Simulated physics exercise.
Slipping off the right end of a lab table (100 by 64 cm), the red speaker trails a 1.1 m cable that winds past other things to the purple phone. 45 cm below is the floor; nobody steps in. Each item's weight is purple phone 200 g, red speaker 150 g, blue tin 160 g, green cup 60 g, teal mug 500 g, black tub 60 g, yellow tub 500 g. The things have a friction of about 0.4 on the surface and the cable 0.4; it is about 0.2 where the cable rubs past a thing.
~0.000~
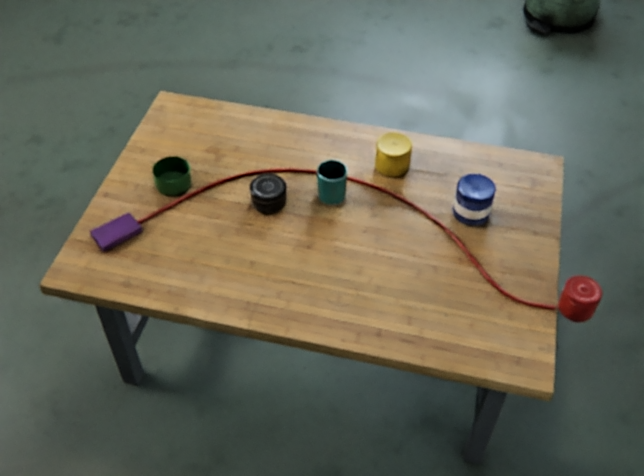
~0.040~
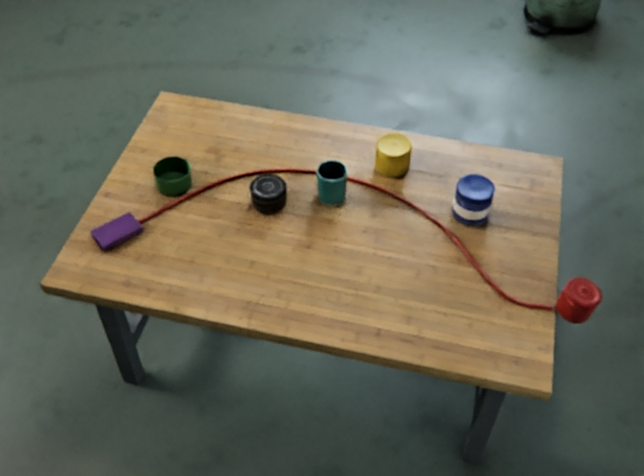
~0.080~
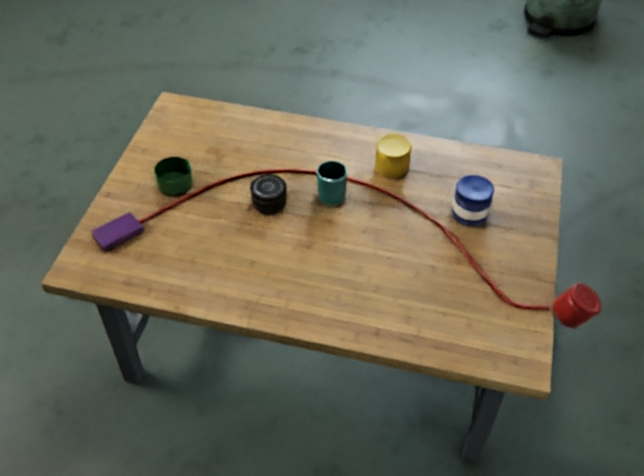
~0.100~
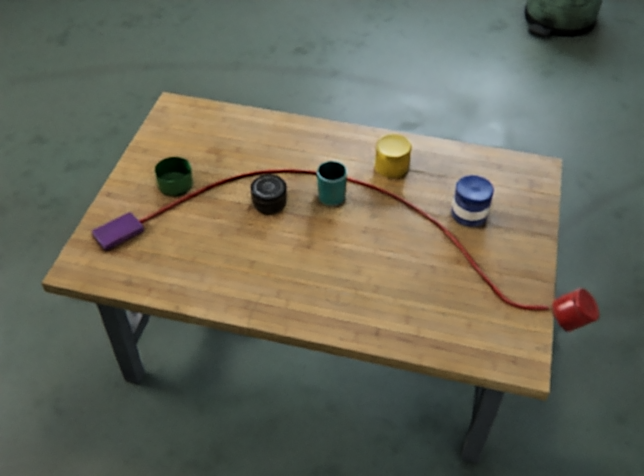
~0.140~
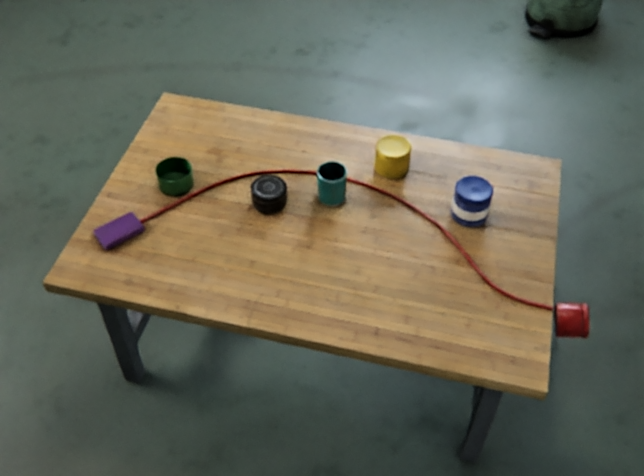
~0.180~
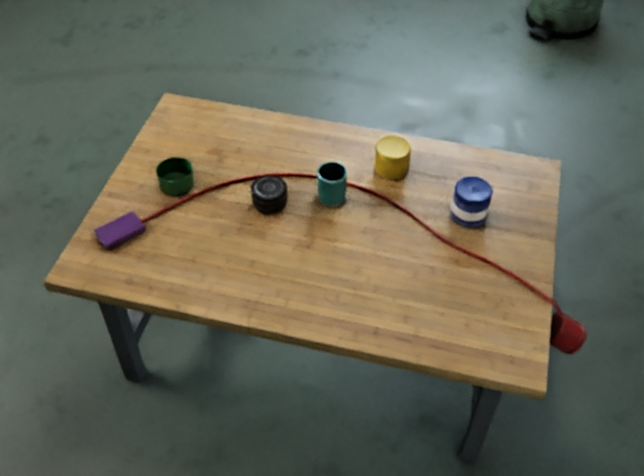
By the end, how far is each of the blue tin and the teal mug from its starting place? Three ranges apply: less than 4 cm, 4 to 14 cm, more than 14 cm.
The blue tin barely budges, the teal mug barely budges.
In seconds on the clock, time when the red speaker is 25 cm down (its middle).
Reply: Never.
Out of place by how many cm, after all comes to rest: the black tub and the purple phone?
The black tub ends up around 4 cm from its start and the purple phone around 4 cm.
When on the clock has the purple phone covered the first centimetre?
Purple phone at 0.28 s on the clock.
At 0.4 s, the cable's tail end at (154, 222); red speaker over the edge, black tub 4 cm off its start, purple phone 2 cm off its start.
At 0.7 s, the cable's tail end at (156, 222); red speaker over the edge, black tub 4 cm off its start, purple phone 3 cm off its start.
At 0.9 s, the cable's tail end at (157, 221); red speaker over the edge, black tub 4 cm off its start at (274, 200), purple phone 3 cm off its start at (134, 225).
At 1.2 s, the cable's tail end at (157, 221); red speaker over the edge, black tub 4 cm off its start, purple phone 3 cm off its start.
At 2.4 s, the cable's tail end at (157, 221); teal mug 0 cm off its start at (332, 172), blue tin 0 cm off its start at (474, 189), red speaker over the edge, black tub 4 cm off its start at (274, 200).
